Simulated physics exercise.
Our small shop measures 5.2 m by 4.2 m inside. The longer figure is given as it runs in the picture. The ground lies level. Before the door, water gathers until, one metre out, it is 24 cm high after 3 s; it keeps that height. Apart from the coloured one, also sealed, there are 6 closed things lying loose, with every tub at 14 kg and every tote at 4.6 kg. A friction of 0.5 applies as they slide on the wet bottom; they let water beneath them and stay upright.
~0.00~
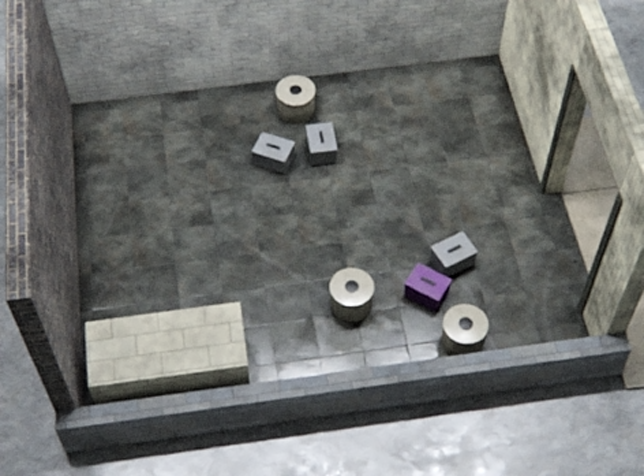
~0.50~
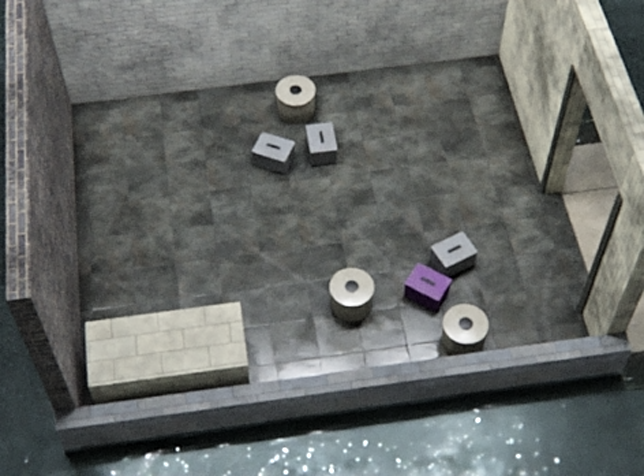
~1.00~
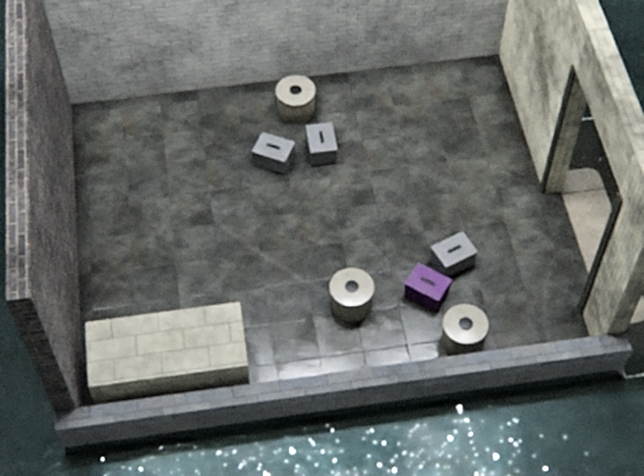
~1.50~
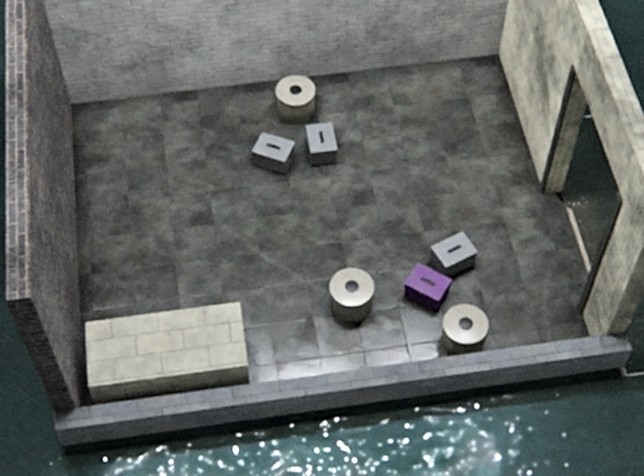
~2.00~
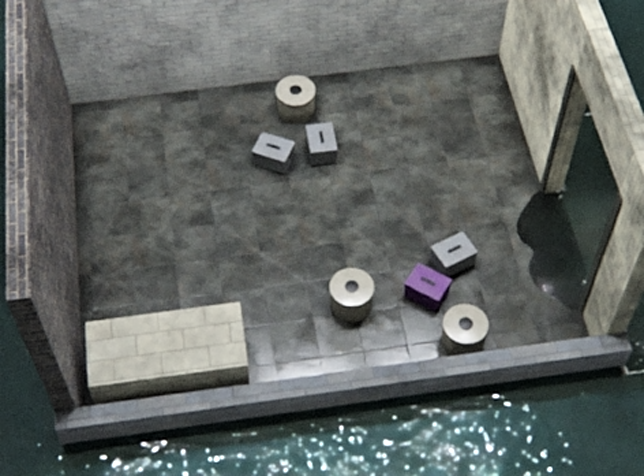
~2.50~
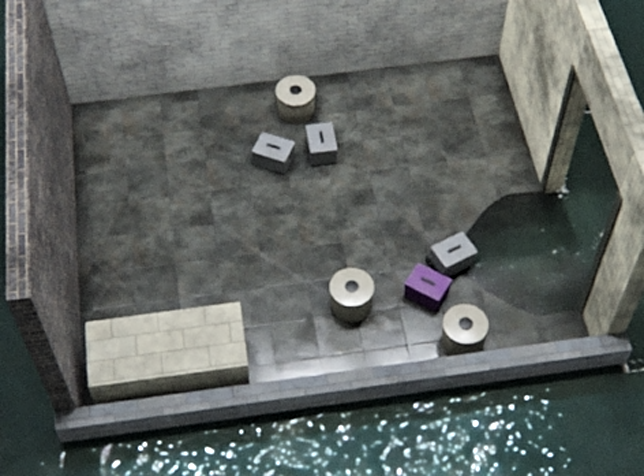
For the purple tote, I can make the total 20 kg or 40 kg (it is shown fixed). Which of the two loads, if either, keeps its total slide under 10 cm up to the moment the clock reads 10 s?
The answer is only the heavy one.
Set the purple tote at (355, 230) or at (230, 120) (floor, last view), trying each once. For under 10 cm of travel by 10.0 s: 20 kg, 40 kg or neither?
In that order: Both loads work; both loads work.
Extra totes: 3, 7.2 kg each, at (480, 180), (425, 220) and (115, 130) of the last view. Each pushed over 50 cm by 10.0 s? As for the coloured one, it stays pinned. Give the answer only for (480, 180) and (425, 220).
Result, in order - falls shy; exceeds it.
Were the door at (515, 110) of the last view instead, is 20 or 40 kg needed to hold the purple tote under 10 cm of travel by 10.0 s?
I'd say the lighter one will work.
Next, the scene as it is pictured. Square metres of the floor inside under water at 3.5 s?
Close to 4.5 m2, I'd say.
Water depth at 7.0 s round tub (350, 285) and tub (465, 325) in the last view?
Around 3 cm and 7 cm.
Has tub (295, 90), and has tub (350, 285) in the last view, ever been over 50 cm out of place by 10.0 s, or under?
The first is within the mark and the second is within the mark.
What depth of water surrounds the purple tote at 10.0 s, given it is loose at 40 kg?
Something like 9 centimetres.
After 3.5 s the purple tote would be 1 cm from its start with 20 kg and 0 cm from its start with 40 kg; 8 cm of water round it then.
After 4.5 s the purple tote would be 37 cm from its start with 20 kg and 0 cm from its start with 40 kg; 9 cm of water round it then.
After 7.0 s the purple tote would be 48 cm from its start with 20 kg and 0 cm from its start with 40 kg; 9 cm of water round it then.
After 10.0 s the purple tote would be 53 cm from its start with 20 kg and 0 cm from its start with 40 kg; 9 cm of water round it then.
